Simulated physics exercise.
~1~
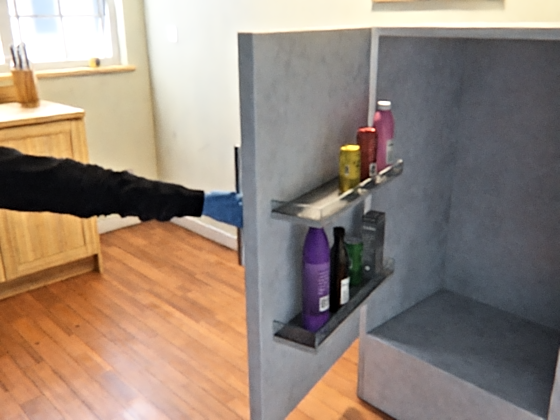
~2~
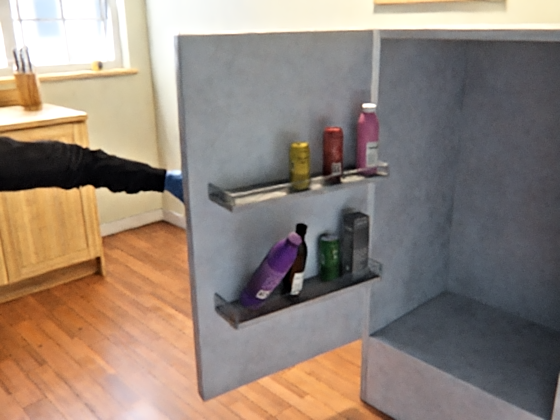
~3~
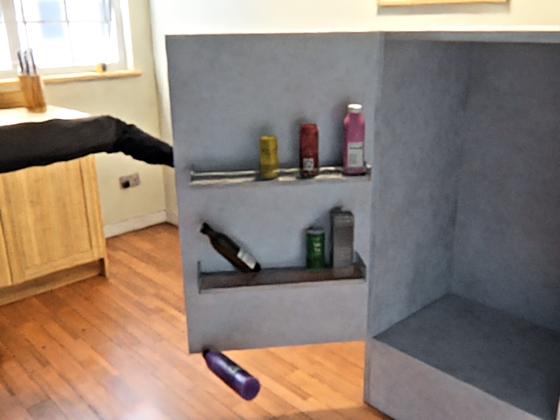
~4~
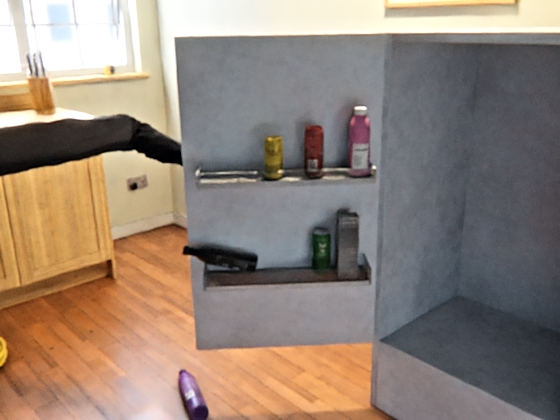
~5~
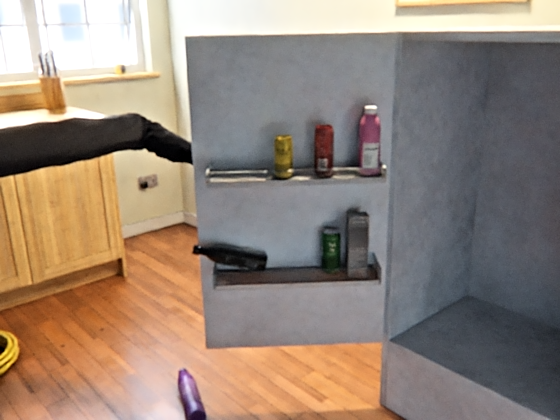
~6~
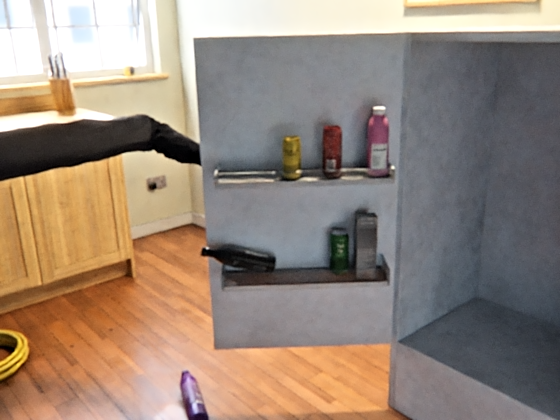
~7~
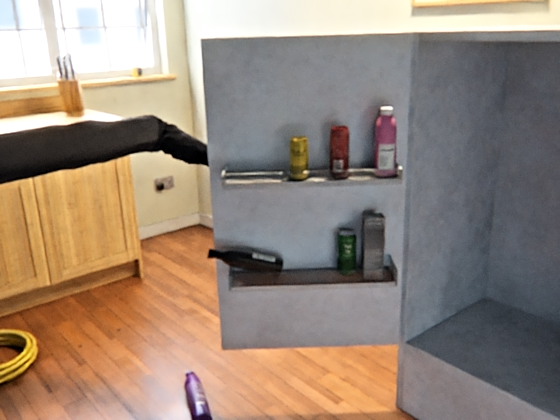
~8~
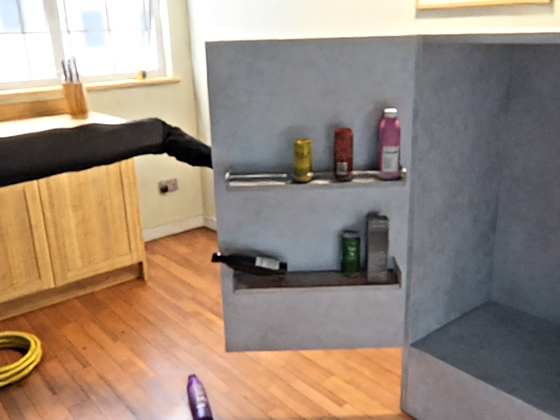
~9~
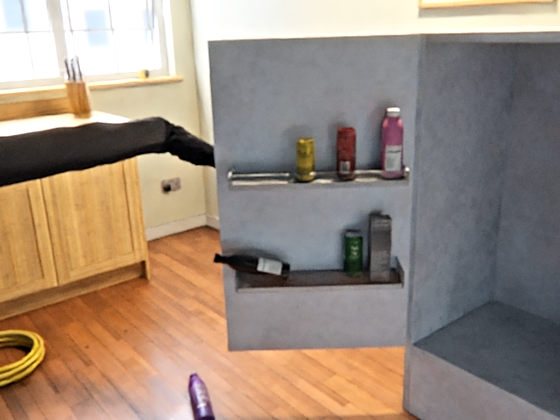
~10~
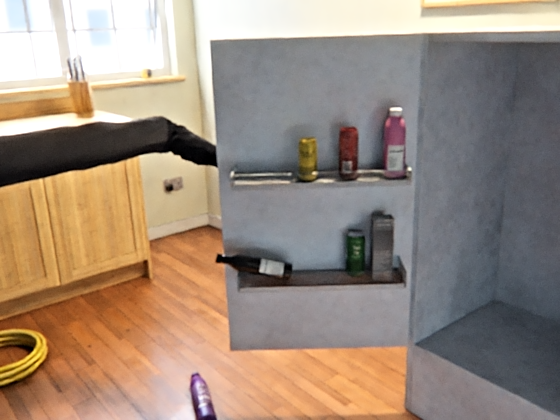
In a kitchen, a gloved hand swings a shelved door open, toppling two bottles, one onto the floor.
